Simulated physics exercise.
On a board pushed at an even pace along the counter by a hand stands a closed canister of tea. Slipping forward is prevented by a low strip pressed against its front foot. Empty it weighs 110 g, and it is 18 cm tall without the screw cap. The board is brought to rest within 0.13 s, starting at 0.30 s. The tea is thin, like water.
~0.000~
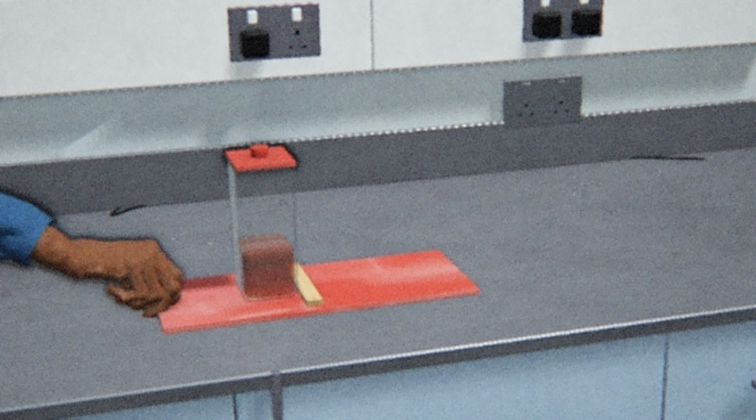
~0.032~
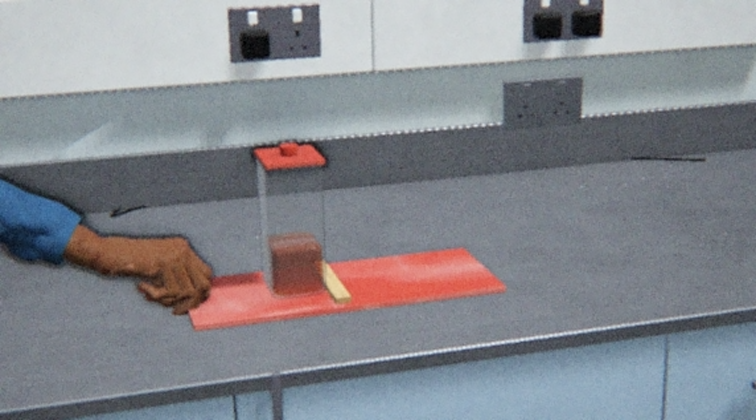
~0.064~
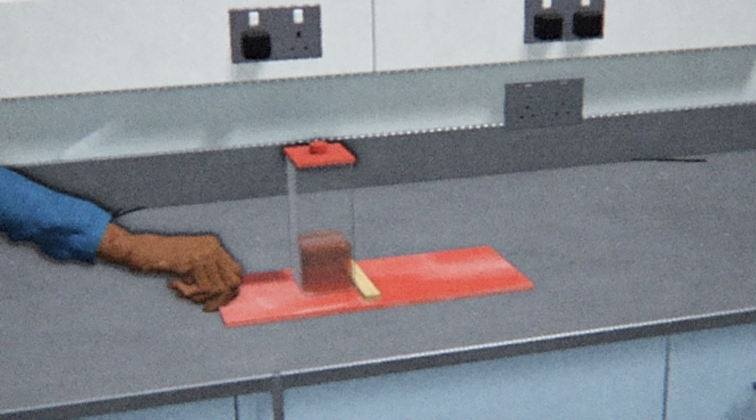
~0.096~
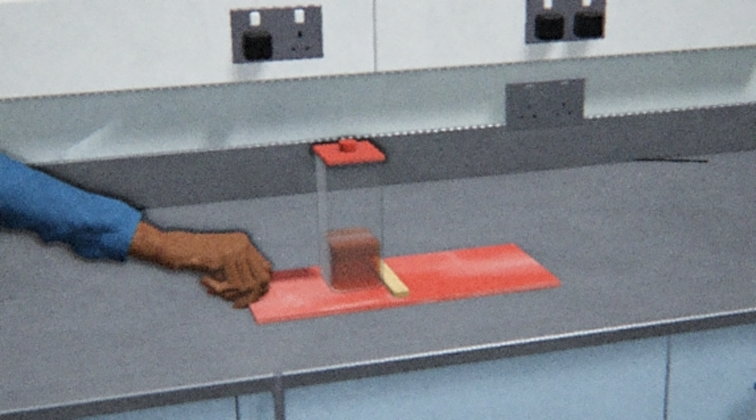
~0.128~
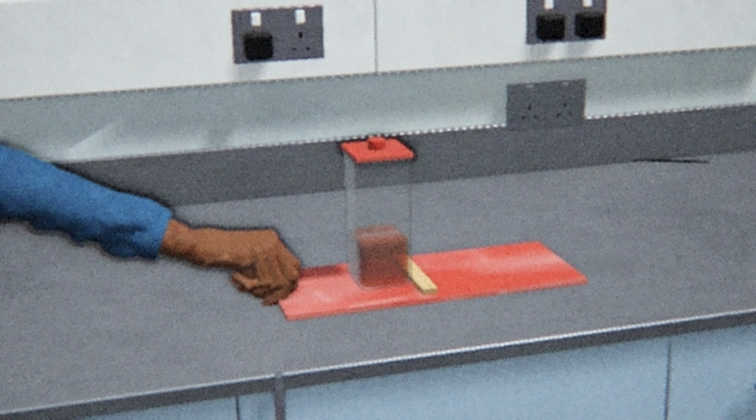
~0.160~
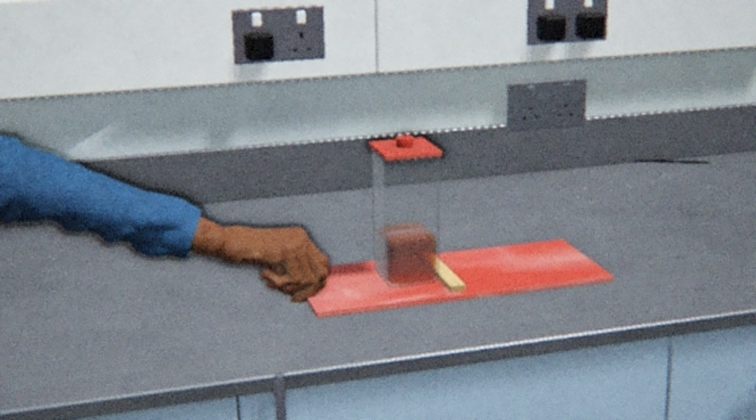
A hand pushes a red board carrying a closed canister of tea rightward along the counter.
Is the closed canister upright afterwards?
Tipped over.
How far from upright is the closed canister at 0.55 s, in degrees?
Measured tilt, approx.: 34 degrees.
By 0.43 s the board moves at 0.00 m/s; the closed canister leans 12°.
By 0.55 s the closed canister leans 33°.
By 0.71 s the closed canister lies on its side.
By 0.93 s the closed canister lies on its side.
At rest the closed canister lies on its side.
